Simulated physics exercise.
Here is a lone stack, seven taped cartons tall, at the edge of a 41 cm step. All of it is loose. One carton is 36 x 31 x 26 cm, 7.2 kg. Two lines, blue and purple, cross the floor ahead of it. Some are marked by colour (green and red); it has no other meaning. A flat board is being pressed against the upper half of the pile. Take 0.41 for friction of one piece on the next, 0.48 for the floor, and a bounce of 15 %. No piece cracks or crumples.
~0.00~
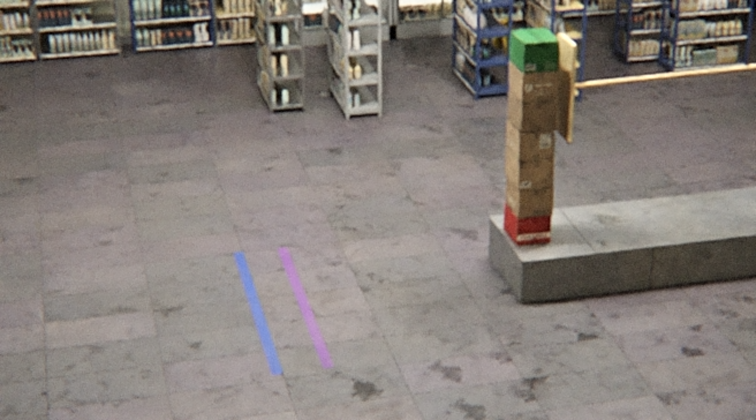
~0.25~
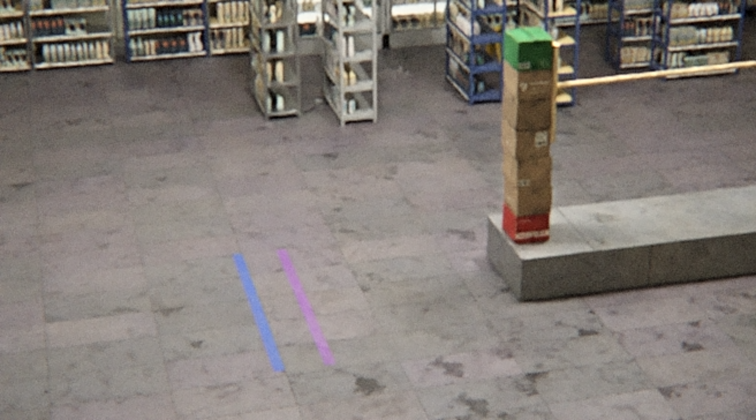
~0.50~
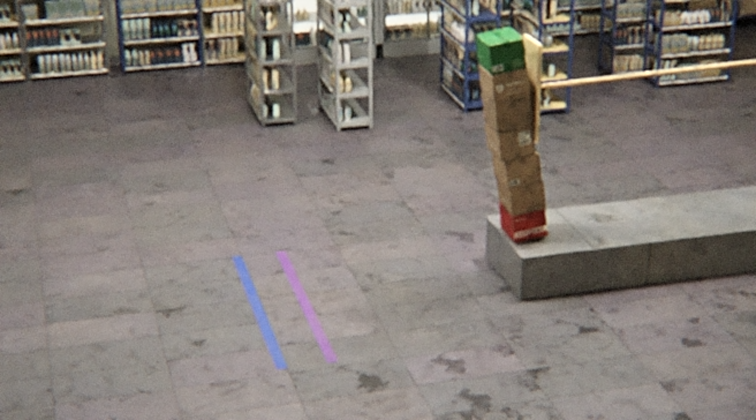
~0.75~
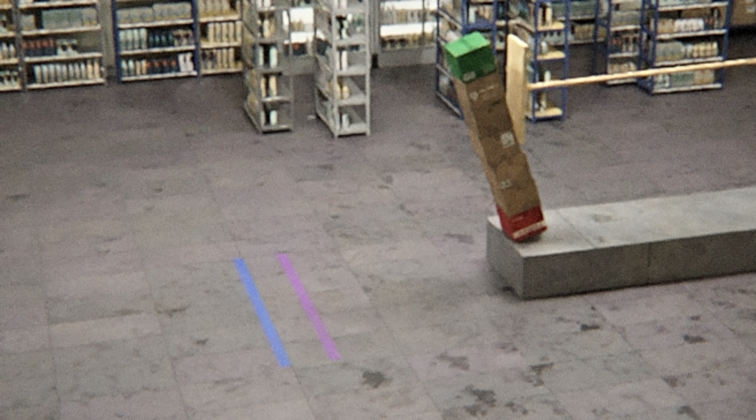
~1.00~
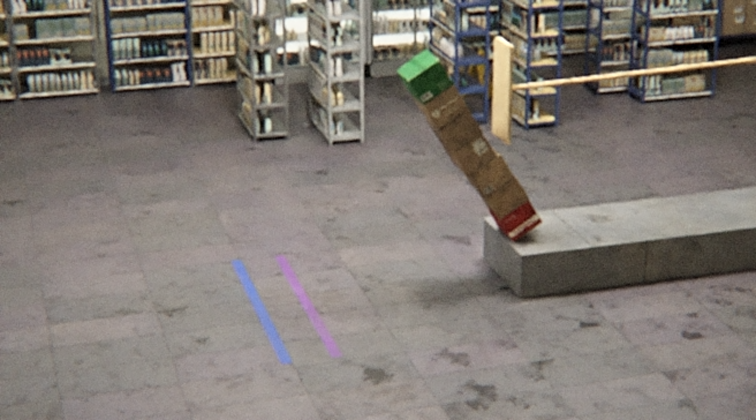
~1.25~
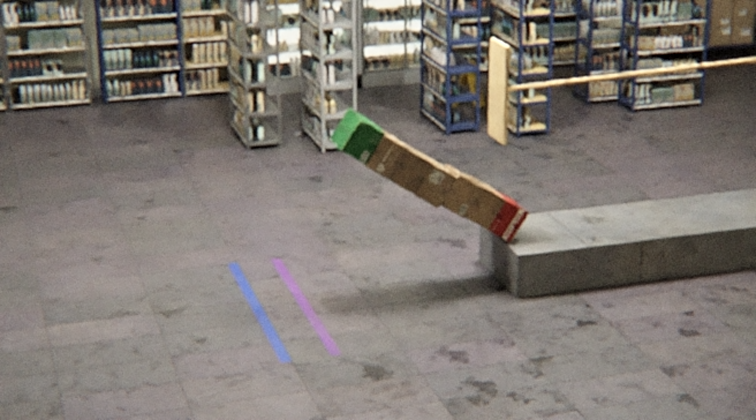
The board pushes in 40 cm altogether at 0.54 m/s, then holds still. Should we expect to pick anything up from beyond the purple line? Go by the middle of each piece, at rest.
Something gets past the purple line.
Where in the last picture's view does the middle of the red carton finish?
At about (477, 241).
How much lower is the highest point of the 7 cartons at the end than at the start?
Some 165 cm lower.
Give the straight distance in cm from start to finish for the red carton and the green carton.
Red 40, green 290.
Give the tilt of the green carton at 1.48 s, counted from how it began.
Some 80°.
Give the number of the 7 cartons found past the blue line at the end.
It comes to 0.
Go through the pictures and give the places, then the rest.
In the first frame (we follow the side turned to the camera; the camera moves round a little), board (573, 82) 11 cm short; blue line, near end, (273, 360); purple line, near end, (323, 354); red carton (534, 231); green carton (542, 57); no piece has moved.
Board (556, 81) 27 mm in; green carton (536, 56) displaced 34 mm; 4 stirred so far, in the second frame.
Board (539, 82) 16 cm in; green carton (508, 57) tipped 8°; red carton (530, 226) tipped 8°; 7 stirred so far, in the third frame.
Board (524, 82) 30 cm in; green carton (478, 64) tipped 17°; red carton (528, 224) tipped 17°; 7 stirred so far, in the fourth frame.
Board (511, 82) 40 cm in, stopped; green carton (431, 83) tipped 31°, 18 cm lower; red carton (521, 221) tipped 31°; 7 stirred so far, in the fifth frame.
Board (507, 83) 40 cm in, stopped; blue line, near end, (280, 350); purple line, near end, (330, 344); green carton (363, 142) tipped 56°, 64 cm lower; red carton (508, 222) tipped 56°; steepest lean 56°, the carton at (486, 209); 7 stirred so far, in the sixth frame.
Around 1.34 s, none of the 7 cartons past the purple line, 7 disturbed; red carton tipped 69°; green carton tipped 67°, 94 cm lower.
Around 1.48 s, 1 of the 7 cartons past the purple line; red carton on its side; green carton on its side.
Finally (2.1 s), 1 of the 7 cartons past the purple line; red carton upside down; green carton on its side. The farthest middle lies 22 cm beyond that line. Seen by the last camera, middles, red carton near (477, 241), green carton near (278, 289).
